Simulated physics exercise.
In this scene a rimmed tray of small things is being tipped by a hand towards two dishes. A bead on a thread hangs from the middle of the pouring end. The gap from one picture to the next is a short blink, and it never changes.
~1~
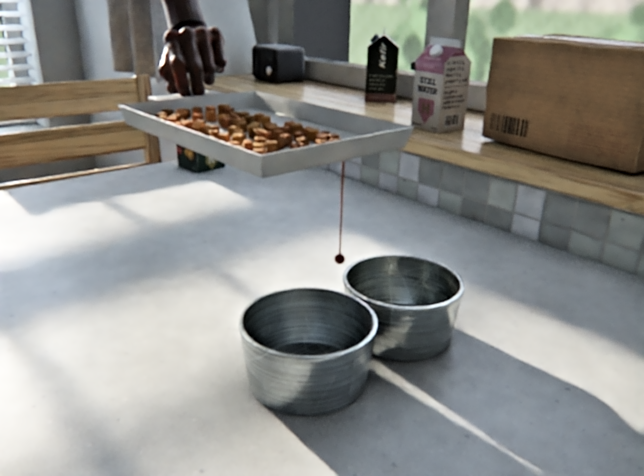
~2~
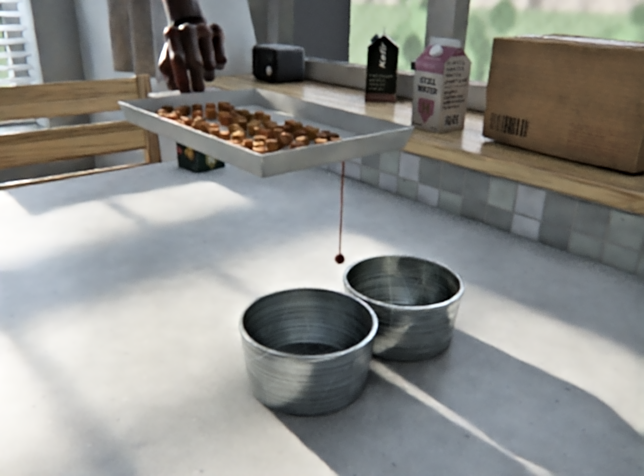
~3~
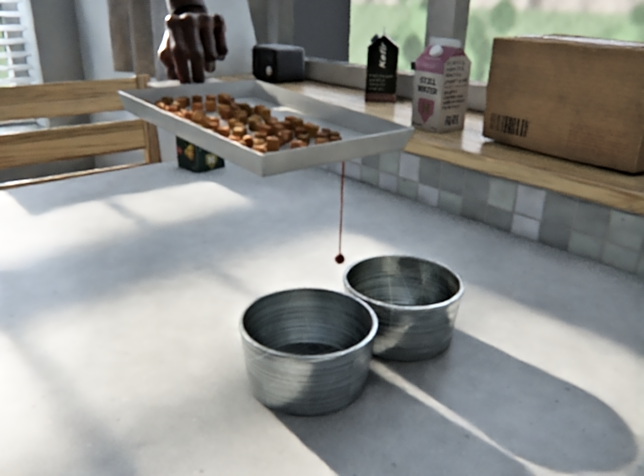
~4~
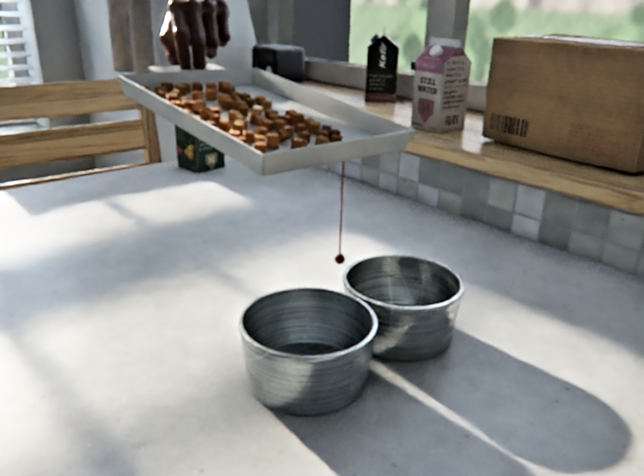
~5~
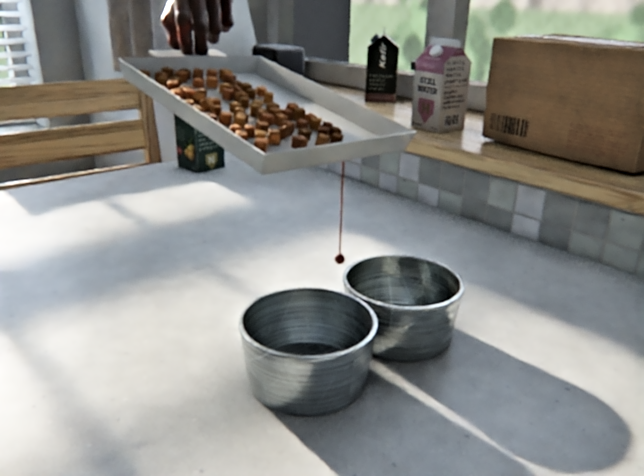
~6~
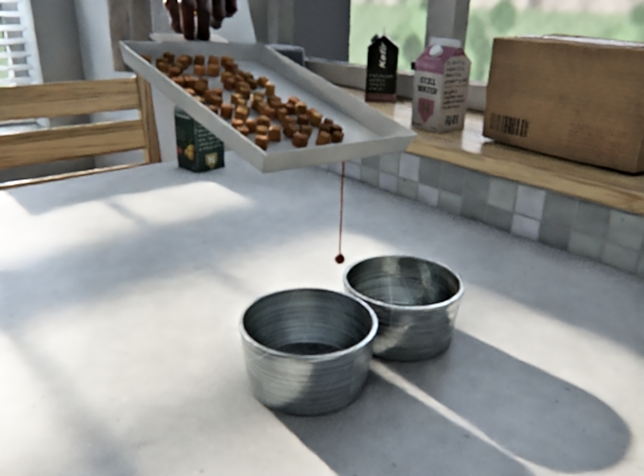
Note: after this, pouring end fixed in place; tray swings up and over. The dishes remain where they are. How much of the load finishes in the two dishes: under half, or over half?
Catch exceeds half.
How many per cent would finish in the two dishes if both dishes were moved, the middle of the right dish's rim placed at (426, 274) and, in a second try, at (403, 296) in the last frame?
90 and 60 in a hundred.
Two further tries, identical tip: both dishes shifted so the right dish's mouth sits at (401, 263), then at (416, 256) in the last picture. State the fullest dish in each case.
The dish at right, then the dish at right.
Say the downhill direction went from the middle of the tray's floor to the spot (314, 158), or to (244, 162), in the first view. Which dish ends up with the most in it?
Well, at the first place the left-side one, and at the second the left-side one.
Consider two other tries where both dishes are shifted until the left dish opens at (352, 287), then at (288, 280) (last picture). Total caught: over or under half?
Well, the bulk the first time and the minor share the second time.
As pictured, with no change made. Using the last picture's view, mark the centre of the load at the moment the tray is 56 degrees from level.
In the last view, the load is centred close to (345, 126).
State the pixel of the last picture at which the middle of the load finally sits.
Roughly at (412, 330), give or take.
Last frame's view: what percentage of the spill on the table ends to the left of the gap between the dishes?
I reckon around 0 per cent.
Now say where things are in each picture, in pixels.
The first picture shows corners of the pouring end (262, 153) and (406, 126), level; middle of the load (234, 132), brown sugar cubes; left dish (353, 373); right dish (447, 324); bead on its thread (340, 259).
The second picture shows corners of the pouring end (263, 153) and (406, 127), level; middle of the load (234, 130).
The third picture shows corners of the pouring end (263, 152) and (407, 128), tipped barely, lowest at the right corner; middle of the load (234, 124).
The fourth picture shows corners of the pouring end (265, 151) and (408, 129), tipped a little, lowest at the right corner; middle of the load (234, 116).
The fifth picture shows corners of the pouring end (266, 151) and (409, 130), tipped a little, lowest at the right corner; middle of the load (235, 108).
The sixth picture shows corners of the pouring end (267, 150) and (409, 132), tipped a little, lowest at the right corner; middle of the load (237, 100); left dish (353, 373); right dish (447, 324).
Just after the last frame, tray tipped steeply; almost all on the tray; just a few in the air.
A moment on, tray tipped right over; almost all on the tray; about a tenth in the right dish; just a few outside both.
Further on, tray tipped past a quarter turn; about a tenth in the left dish; roughly two thirds in the right dish; roughly a quarter outside both.
When it is over, tray tipped past a quarter turn; about a tenth in the left dish; roughly two thirds in the right dish; roughly a quarter outside both.
